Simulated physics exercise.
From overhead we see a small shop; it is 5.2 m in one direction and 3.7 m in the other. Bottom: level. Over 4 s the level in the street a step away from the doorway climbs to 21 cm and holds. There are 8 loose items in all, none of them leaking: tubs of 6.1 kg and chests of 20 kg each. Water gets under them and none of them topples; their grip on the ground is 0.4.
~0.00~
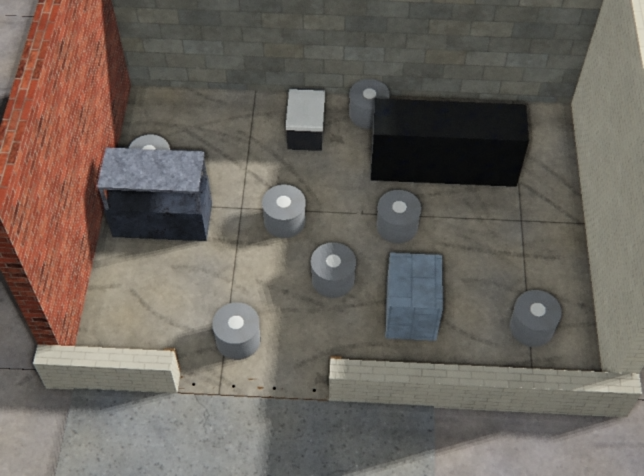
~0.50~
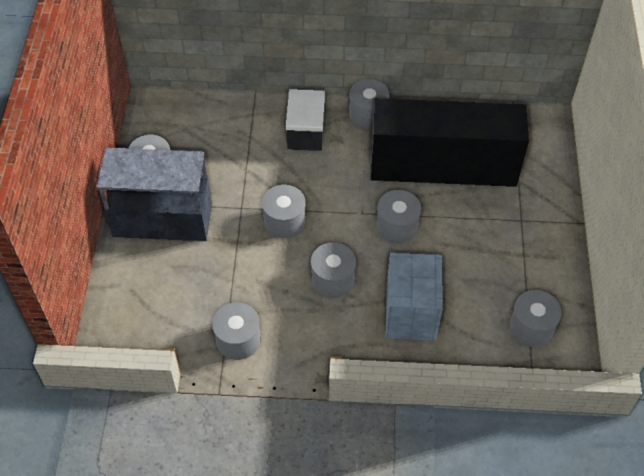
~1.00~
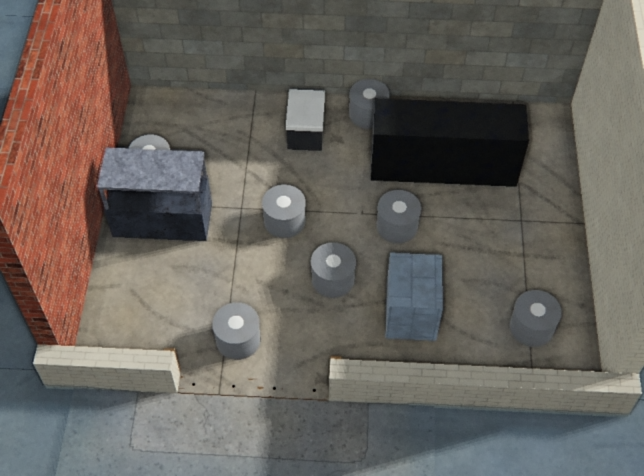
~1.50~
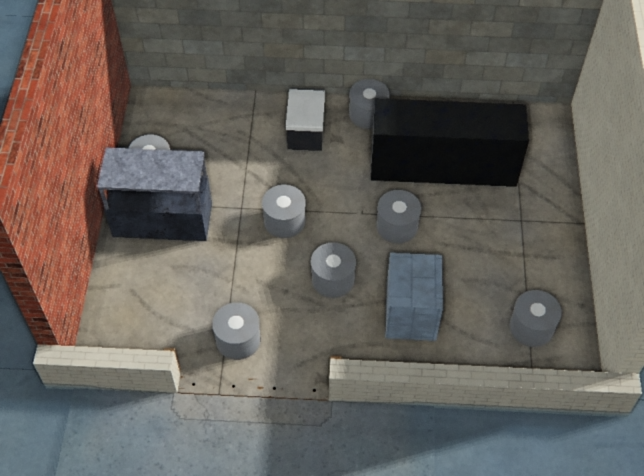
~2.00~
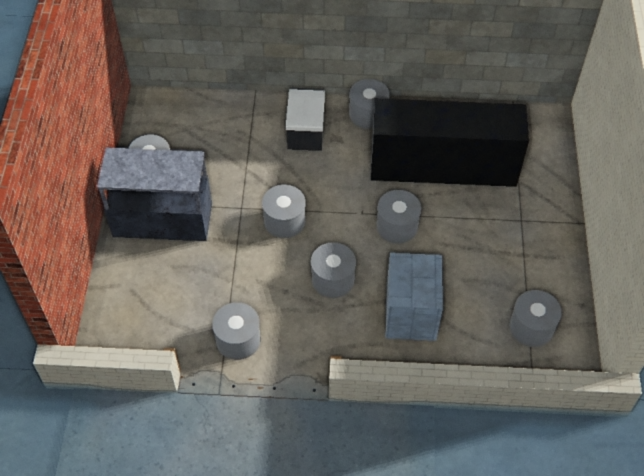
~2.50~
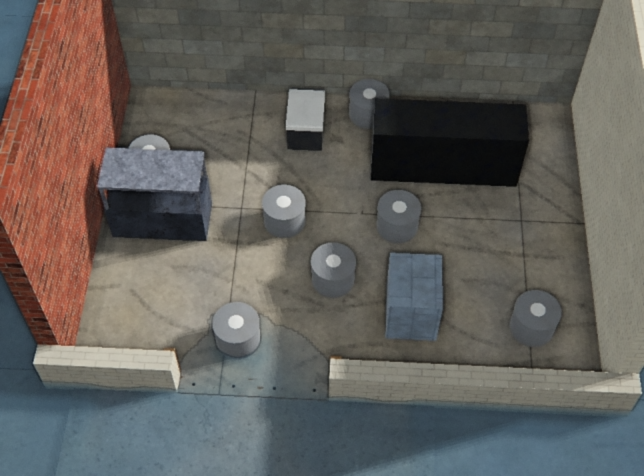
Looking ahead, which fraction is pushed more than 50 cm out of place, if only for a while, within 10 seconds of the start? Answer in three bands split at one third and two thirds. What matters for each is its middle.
Two thirds or more.
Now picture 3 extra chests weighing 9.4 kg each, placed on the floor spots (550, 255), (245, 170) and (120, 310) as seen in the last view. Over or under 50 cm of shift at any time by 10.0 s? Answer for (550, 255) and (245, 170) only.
In that order: Beyond the mark, beyond the mark.
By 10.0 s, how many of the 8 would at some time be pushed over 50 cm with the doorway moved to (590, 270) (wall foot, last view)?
In that case the number is 5.
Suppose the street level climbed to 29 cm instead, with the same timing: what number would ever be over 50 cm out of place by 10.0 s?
It would come to 8 of them.
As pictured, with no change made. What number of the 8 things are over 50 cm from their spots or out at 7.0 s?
By my reckoning, 5.
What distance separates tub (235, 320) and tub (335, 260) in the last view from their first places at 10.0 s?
In turn: 250 cm, 200 cm.
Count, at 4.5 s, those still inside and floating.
0 of them.
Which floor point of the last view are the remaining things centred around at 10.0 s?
The centre is close to (398, 200).
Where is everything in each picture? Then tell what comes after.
A tub at (236, 323), on the bottom; a tub at (149, 151), on the bottom; 0.0 m2 under water; 0 of 8 have shifted, in the first picture.
A tub at (236, 323), on the bottom; a tub at (149, 151) rests on the ground; 0.0 m2 under water; 0 of 8 have shifted, in the second picture.
A tub at (236, 323) rests on the ground; a tub at (149, 151) rests on the ground; 0.0 m2 under water; 0 of 8 have shifted, in the third picture.
A tub at (236, 323) rests on the ground; a tub at (149, 151), on the bottom; 0.0 m2 under water; 0 of 8 have shifted, in the fourth picture.
A tub at (236, 323) rests on the ground; a tub at (149, 151), on the bottom; 0.0 m2 under water; 0 of 8 have shifted, in the fifth picture.
A tub at (236, 322) rests on the ground; a tub at (149, 151) rests on the ground; 0.5 m2 under water; 0 of 8 have shifted, in the sixth picture.
After 3.5 s 1 of 8 are over 50 cm from their spots; 0 afloat.
After 4.5 s 2 of 8 are over 50 cm from their spots; 0 afloat.
After 7.0 s 5 of 8 are over 50 cm from their spots; 3 afloat.
After 10.0 s 7 of 8 are over 50 cm from their spots, and 7 have been at some point; 6 afloat.
